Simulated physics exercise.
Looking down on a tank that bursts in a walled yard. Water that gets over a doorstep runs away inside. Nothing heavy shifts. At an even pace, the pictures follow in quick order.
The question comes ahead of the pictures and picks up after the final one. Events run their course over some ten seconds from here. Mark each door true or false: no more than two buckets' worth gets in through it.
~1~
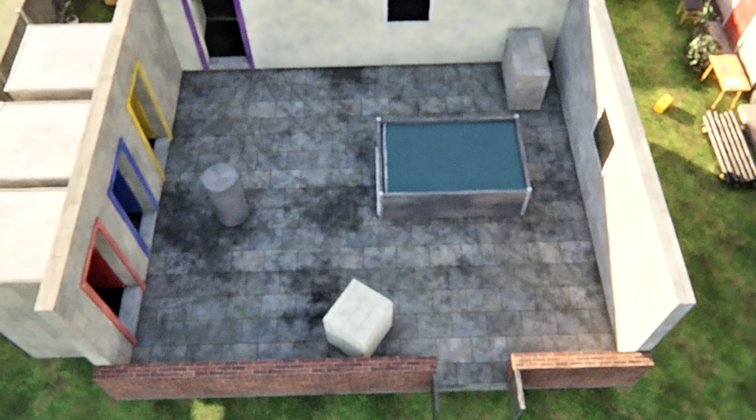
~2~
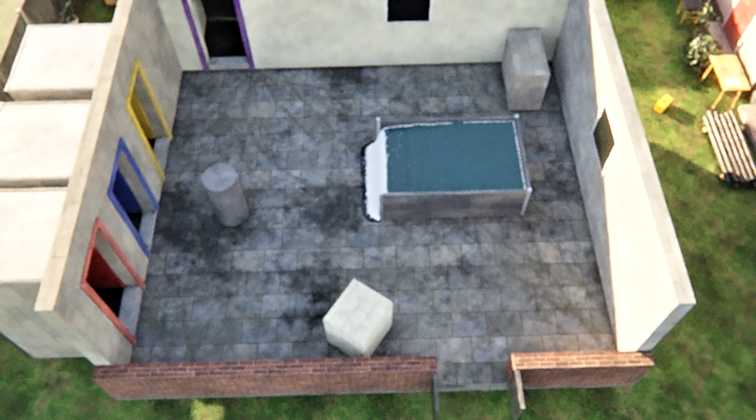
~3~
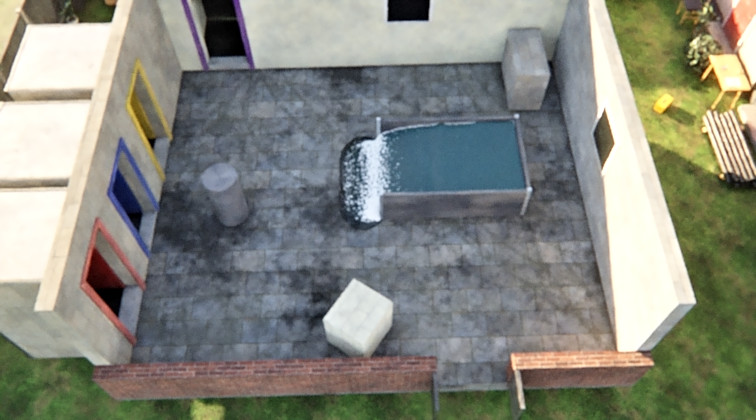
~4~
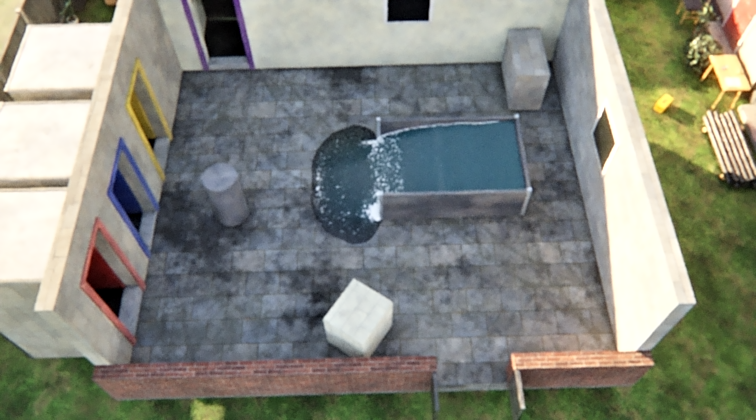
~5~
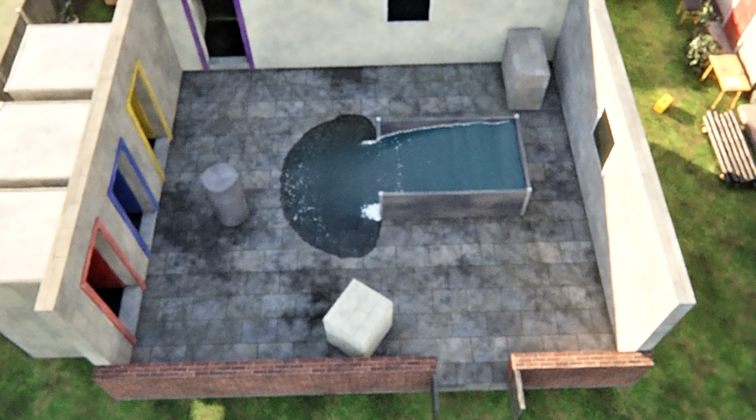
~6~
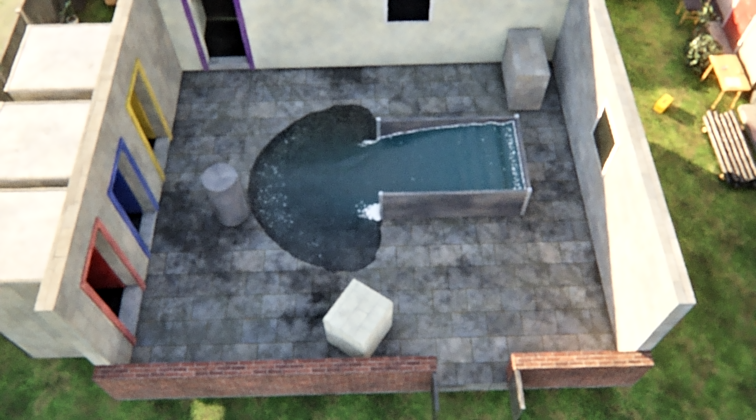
Red door: True, yellow door: False, blue door: False, purple door: False.
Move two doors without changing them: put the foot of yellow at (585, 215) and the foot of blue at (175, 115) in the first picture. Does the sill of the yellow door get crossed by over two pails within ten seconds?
Result - yellow door remains within the limit.
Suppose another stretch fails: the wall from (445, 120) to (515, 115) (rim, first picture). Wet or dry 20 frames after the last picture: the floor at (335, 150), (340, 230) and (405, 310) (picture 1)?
One by one: Waterlogged; unsoaked; unsoaked.
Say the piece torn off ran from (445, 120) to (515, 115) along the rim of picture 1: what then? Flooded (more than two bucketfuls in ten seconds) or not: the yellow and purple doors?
Result - yellow: Within bounds; purple: Within bounds.
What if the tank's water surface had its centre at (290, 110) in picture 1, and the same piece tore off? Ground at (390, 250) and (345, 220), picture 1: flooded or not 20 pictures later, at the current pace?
Spared, spared.
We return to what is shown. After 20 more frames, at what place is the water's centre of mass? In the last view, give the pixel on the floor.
Roughly (277, 190).
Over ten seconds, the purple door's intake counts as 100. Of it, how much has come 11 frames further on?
That comes out to 0 per cent by my count.
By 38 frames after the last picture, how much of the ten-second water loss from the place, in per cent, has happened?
Share gone: About 90 %.
A moment on, water covers 30 % of the floor; the red door not reached, the yellow door wet at the sill, nothing in, the blue door not reached, the purple door not reached.
Next, water covers 45 % of the floor; the red door wet at the sill, nothing in, the yellow door over two buckets in, the blue door wet at the sill, nothing in, the purple door wet at the sill, nothing in.
Then, water covers 45 % of the floor; the red door wet at the sill, nothing in, the yellow door far over two buckets in, the blue door under two buckets in, the purple door under two buckets in.
Later, water covers 65 % of the floor; the red door wet at the sill, nothing in, the yellow door far over two buckets in, the blue door under two buckets in, the purple door over two buckets in.
In the end, water covers 85 % of the floor; the red door wet at the sill, nothing in, the yellow door far over two buckets in, the blue door over two buckets in, the purple door over two buckets in.
